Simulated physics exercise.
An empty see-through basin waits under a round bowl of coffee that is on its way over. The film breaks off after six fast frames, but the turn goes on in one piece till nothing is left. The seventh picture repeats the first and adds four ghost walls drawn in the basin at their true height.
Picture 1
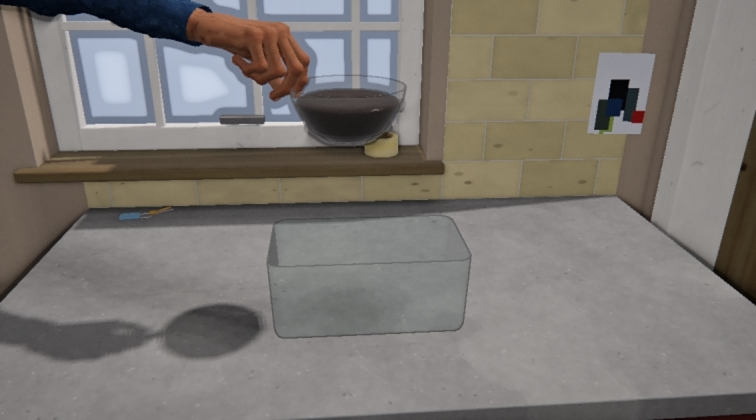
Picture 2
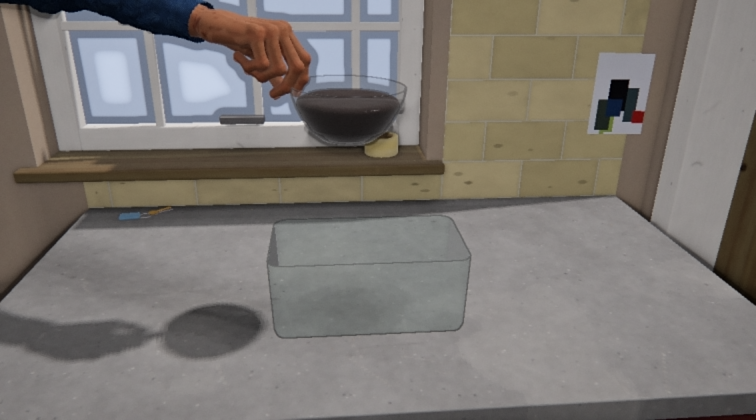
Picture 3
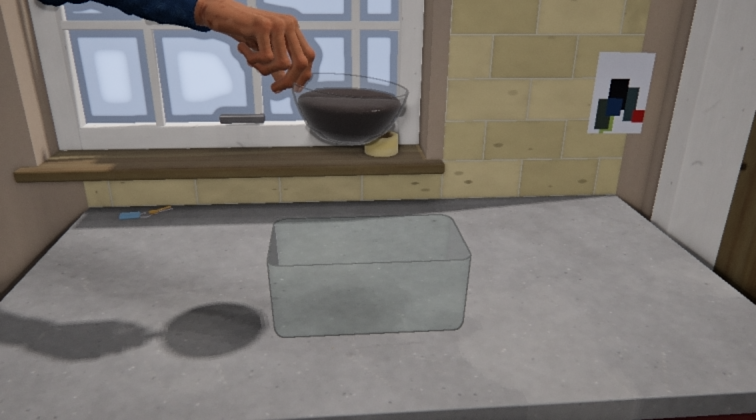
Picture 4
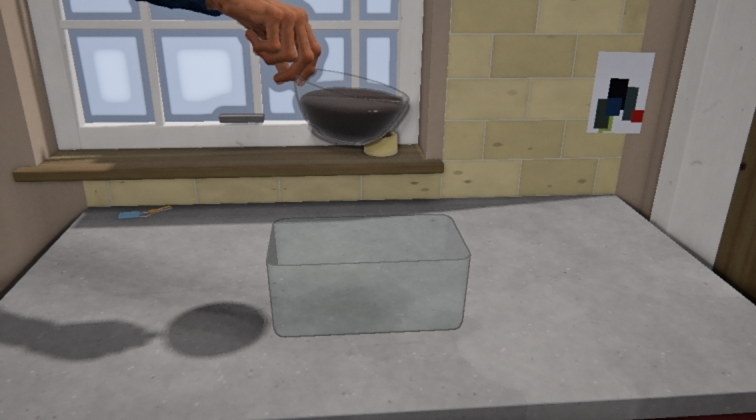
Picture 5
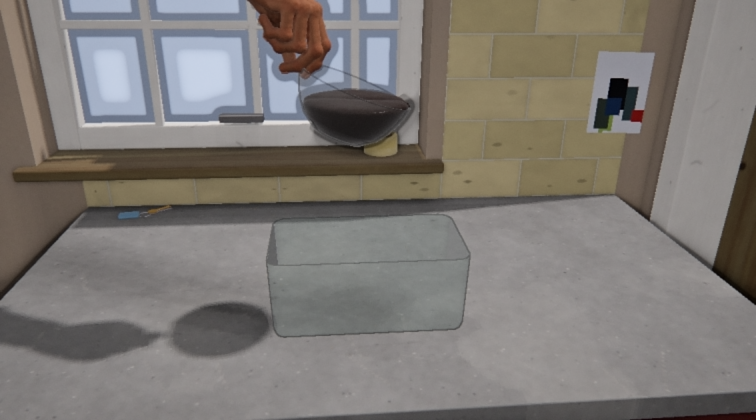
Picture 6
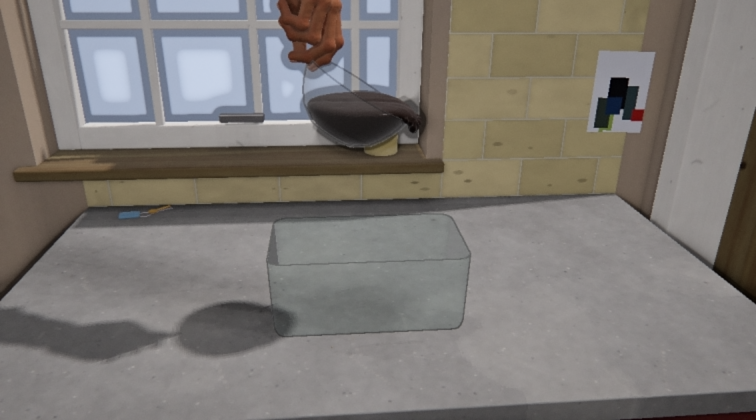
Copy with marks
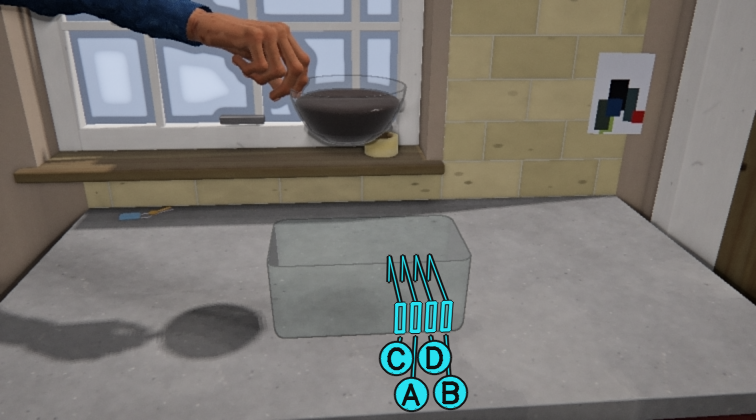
The footage shows a hand holding a round clear bowl of dark liquid above an empty see-through basin on a grey counter, then steadily tilting it to the right until the liquid starts to run over the lip.
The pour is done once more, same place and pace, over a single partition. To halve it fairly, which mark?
Go for D.
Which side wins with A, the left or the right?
The right side.
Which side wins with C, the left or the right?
The right one.
In cyan, A at (415, 337); B at (445, 335); C at (400, 337); D at (430, 336).
If A is chosen, about 27 % ends left of the wall and 72 % right of it.
If B is chosen, about 74 % ends left of the wall and 24 % right of it.
If C is chosen, about 21 % ends left of the wall and 77 % right of it.
If D is chosen, about 46 % ends left of the wall and 53 % right of it.
